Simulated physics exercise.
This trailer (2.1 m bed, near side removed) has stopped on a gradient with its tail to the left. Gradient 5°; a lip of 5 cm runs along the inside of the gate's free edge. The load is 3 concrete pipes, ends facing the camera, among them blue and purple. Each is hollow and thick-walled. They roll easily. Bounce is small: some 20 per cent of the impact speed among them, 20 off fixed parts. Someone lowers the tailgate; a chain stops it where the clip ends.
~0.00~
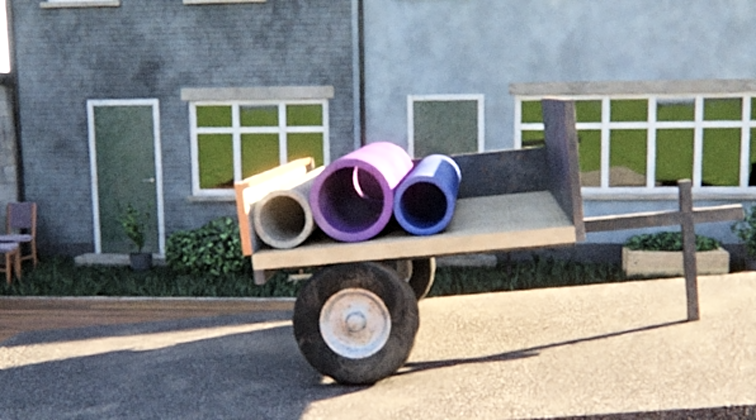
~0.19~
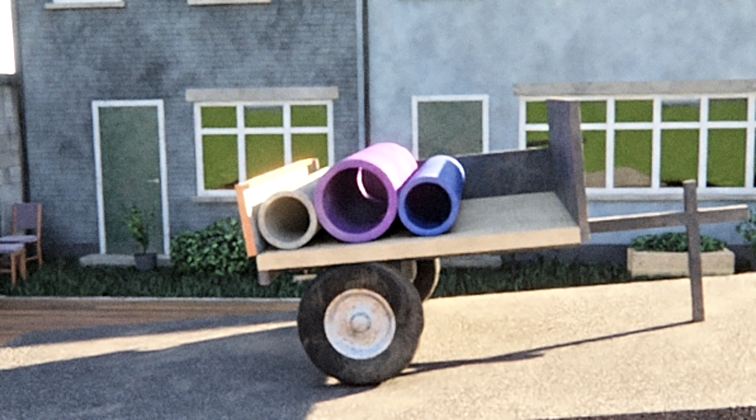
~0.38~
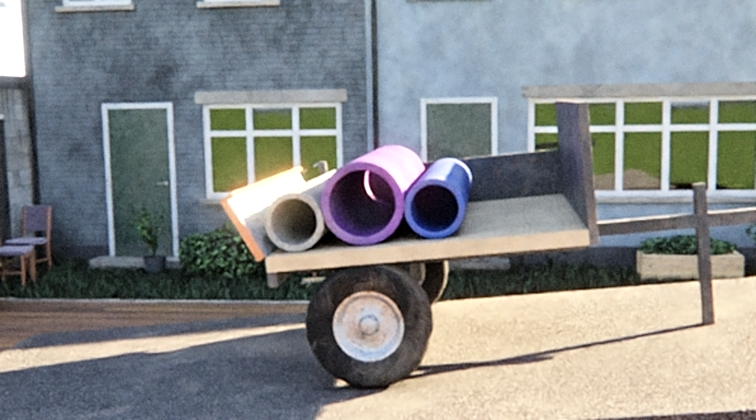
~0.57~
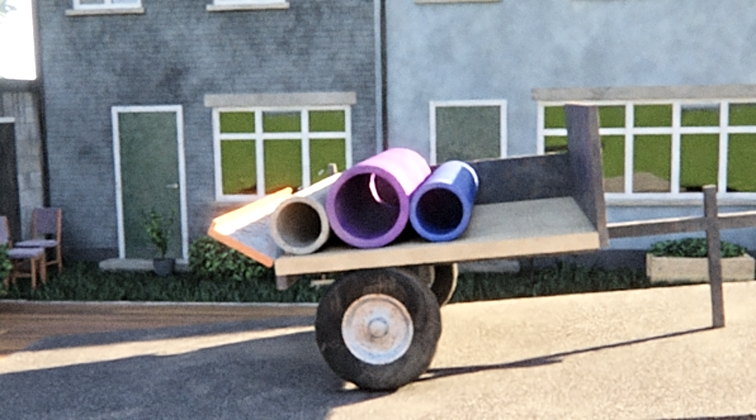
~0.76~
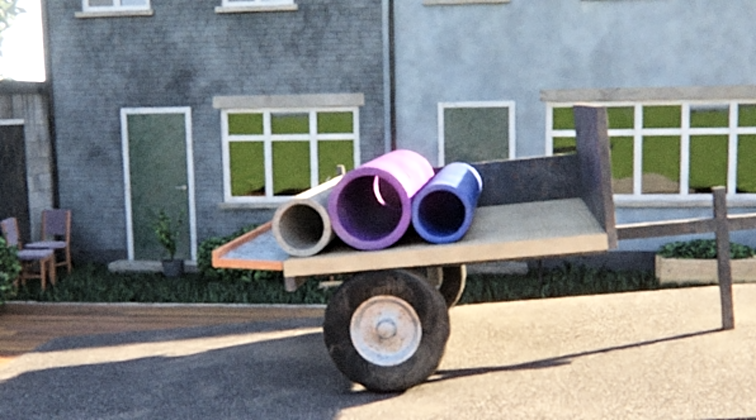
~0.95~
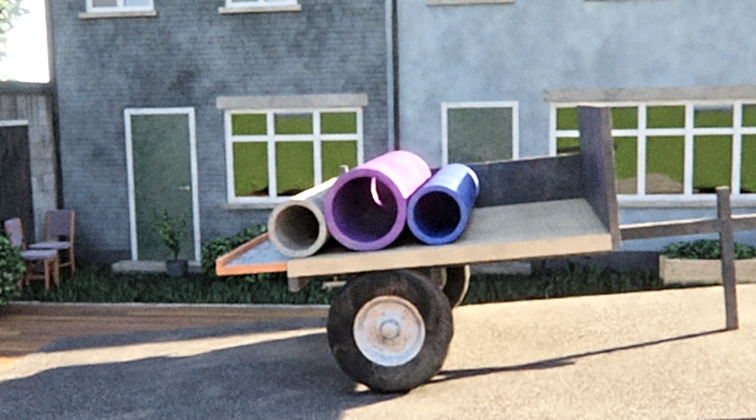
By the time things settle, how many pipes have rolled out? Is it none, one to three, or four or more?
That makes none of the 3.
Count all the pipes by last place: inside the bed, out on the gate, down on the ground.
2, 1 and 0.
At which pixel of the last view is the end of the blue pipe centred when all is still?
Around (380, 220).
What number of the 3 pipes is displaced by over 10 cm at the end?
3 of them.
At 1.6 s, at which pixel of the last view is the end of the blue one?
Near (394, 219).
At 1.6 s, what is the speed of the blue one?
Near 0.5 m/s.
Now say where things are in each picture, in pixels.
Blue (423, 206), purple (351, 200); gate 85° above level, tip at (240, 186); 3 of the 3 make up the bottom layer on the bed, in the first frame.
Blue (428, 206), purple (355, 201); gate 81° above level, tip at (240, 188), in the second frame.
Blue (434, 209), purple (362, 204); gate 59° above level, tip at (225, 201), in the third frame.
Blue (439, 212), purple (367, 207); gate 28° above level, tip at (212, 232), in the fourth frame.
Blue (441, 214), purple (369, 209); gate 3° above level, tip at (216, 262), in the fifth frame.
Blue (437, 215), purple (365, 210); gate 4° below level, tip at (220, 271), in the sixth frame.
By 1.6 s, blue is on the bed, 75 cm short of the hinge, rolling left; purple is on the bed, 25 cm short of the hinge, rolling left; 0 of 3 are out.
Finally (2.3 s), blue is on the bed, 65 cm short of the hinge; purple is on the bed, 15 cm short of the hinge; 0 of 3 are out.
